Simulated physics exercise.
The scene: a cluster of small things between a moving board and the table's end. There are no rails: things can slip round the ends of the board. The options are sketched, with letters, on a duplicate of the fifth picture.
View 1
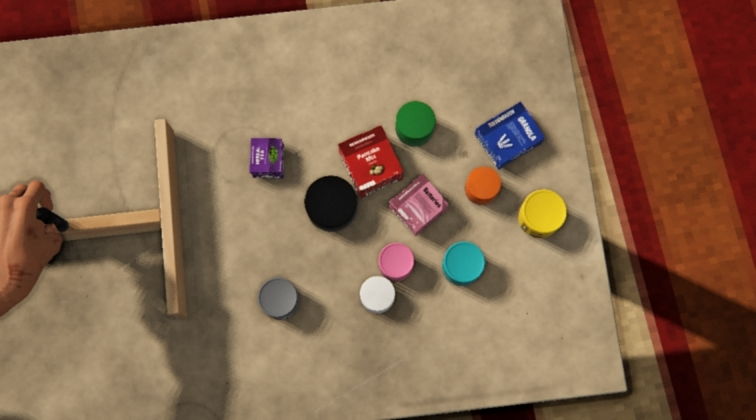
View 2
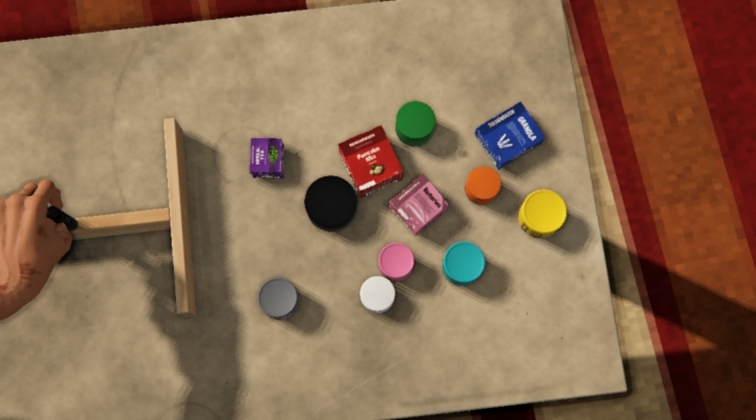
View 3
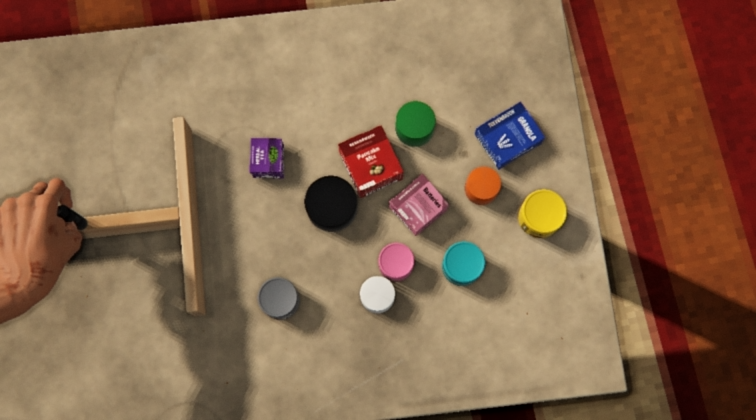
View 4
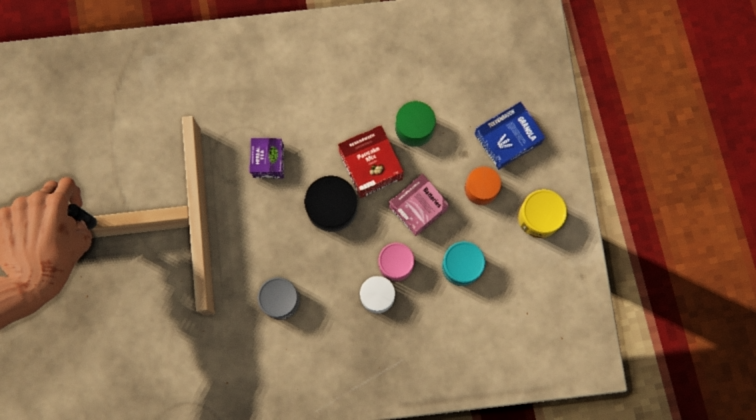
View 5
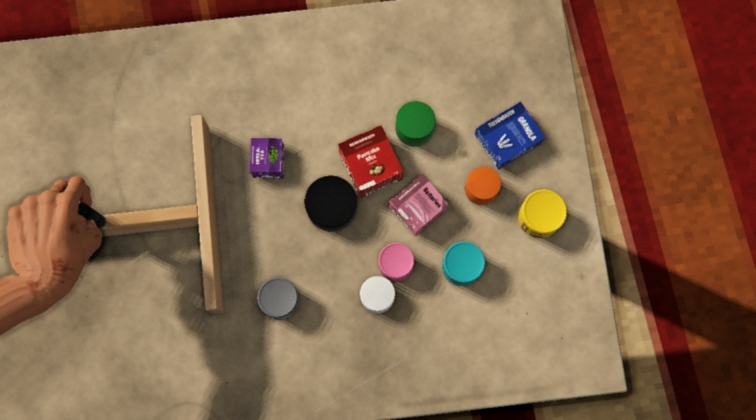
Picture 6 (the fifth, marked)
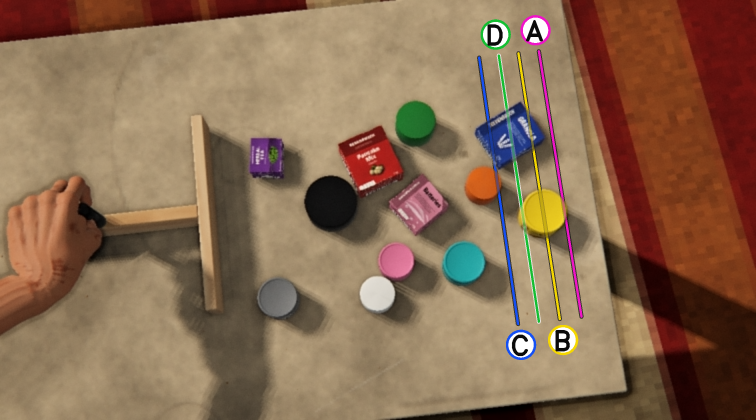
A pale, stone-like tabletop lies over a red and orange striped floor, seen from above by a still camera. Small tubs and packets in red, black, green, pink, white, teal, orange, blue and yellow cluster right of centre, with a purple packet and a grey tub nearer the left. A hand at the left slides a T-shaped wooden pusher slowly rightward, narrowing the gap, while the items stay practically still.
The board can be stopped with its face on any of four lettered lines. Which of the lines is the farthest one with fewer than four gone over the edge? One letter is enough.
As far as mark D.
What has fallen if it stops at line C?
The blue packet.
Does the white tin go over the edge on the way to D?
No.
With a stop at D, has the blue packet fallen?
By then, yes.
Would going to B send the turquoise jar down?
No.
On the marked copy, A at (560, 180); B at (539, 182); C at (498, 187); D at (518, 184).
Taking D. A third of the way, board (317, 197); white tin (390, 296); grey tub (353, 291).
Two thirds of the way, board (430, 185); blue packet (540, 130); yellow jar (549, 216).
When it is over, board (519, 175); yellow jar over the edge; orange tin over the edge; three fallen.
As for the rest, A drops five; B drops five; C is within the limit but short.
